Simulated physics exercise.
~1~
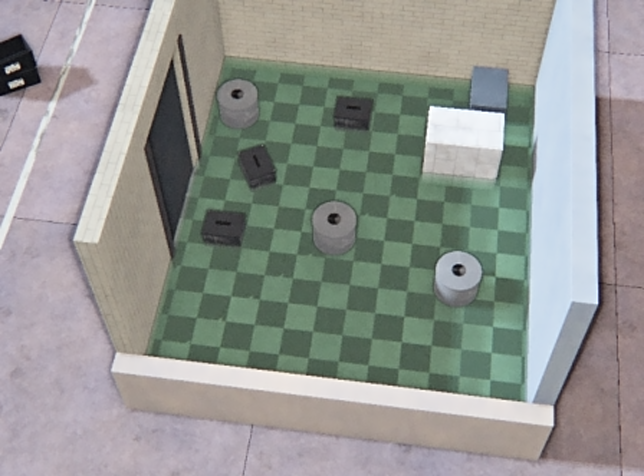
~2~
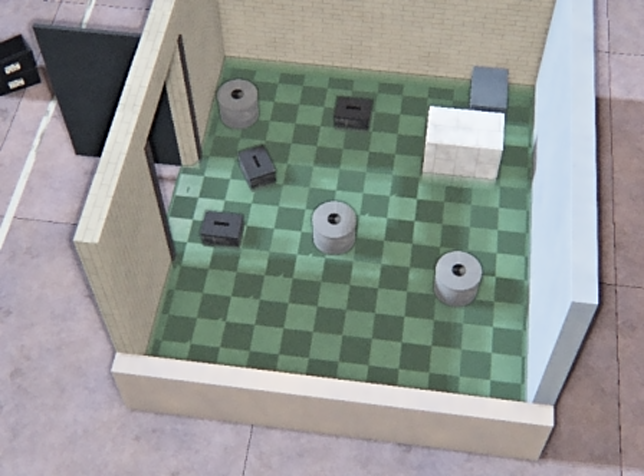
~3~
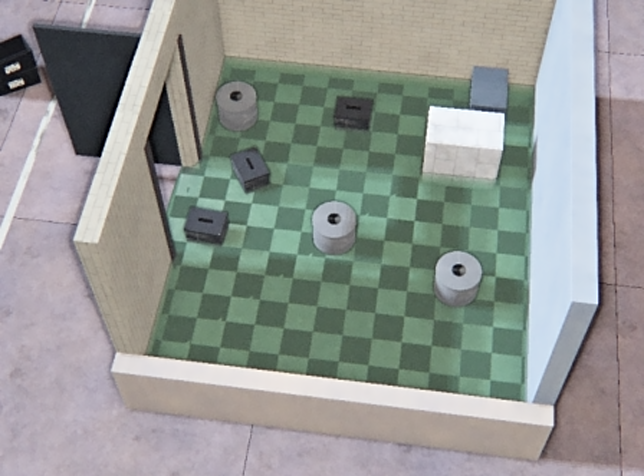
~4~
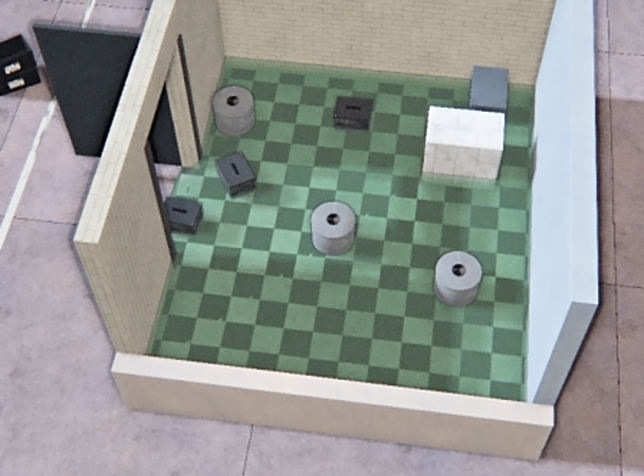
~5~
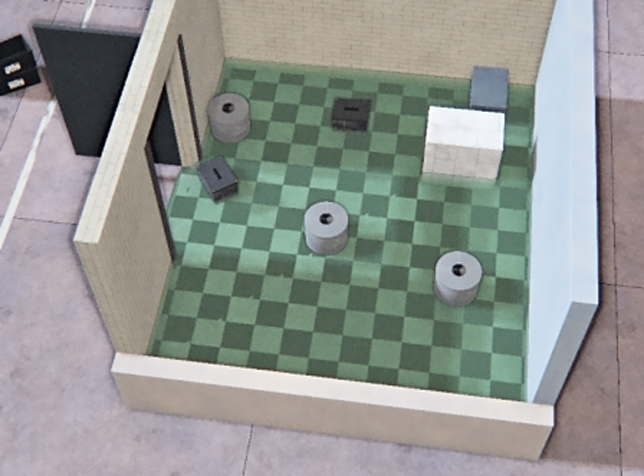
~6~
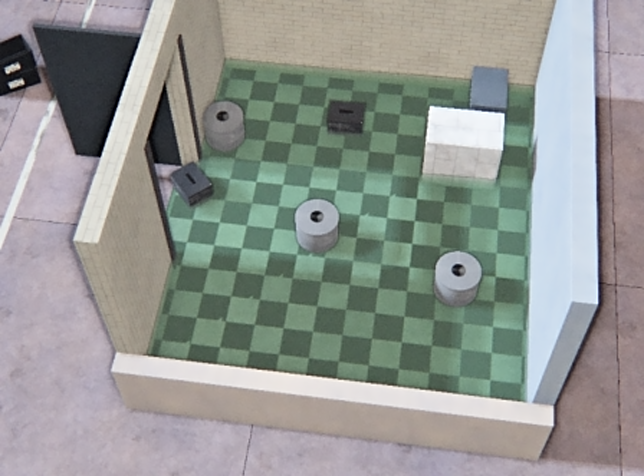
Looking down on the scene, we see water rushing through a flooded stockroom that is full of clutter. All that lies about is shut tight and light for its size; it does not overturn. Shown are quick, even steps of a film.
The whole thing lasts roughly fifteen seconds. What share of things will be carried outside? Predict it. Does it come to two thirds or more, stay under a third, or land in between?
Reaches two thirds.
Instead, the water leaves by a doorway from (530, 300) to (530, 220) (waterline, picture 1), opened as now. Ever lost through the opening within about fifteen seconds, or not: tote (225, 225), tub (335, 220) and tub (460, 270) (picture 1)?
The three give no escape, escape and escape, in that order.
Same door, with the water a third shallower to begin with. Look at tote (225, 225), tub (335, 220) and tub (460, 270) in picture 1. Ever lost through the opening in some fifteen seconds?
Log - object 1: Lost; object 2: Lost; object 3: Still there.
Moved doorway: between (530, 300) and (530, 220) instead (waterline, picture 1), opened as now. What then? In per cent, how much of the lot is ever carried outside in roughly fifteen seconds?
My guess is close to 30 percent.
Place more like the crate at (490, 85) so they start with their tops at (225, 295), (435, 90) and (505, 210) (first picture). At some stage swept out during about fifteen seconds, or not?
Outcome for each, listed in order: Leaves, does not leave, does not leave.
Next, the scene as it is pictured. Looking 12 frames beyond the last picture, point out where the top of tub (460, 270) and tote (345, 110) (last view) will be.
(430, 267) and (291, 129), about.
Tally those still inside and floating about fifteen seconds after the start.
2.
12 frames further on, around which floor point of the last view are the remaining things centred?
Roughly at (394, 180).
A moment on, 2 of 7 are out; 5 afloat.
Next, 4 of 7 are out; 3 afloat.
Later, 4 of 7 are out; 3 afloat.
In the end, 5 of 7 are out; 2 afloat.
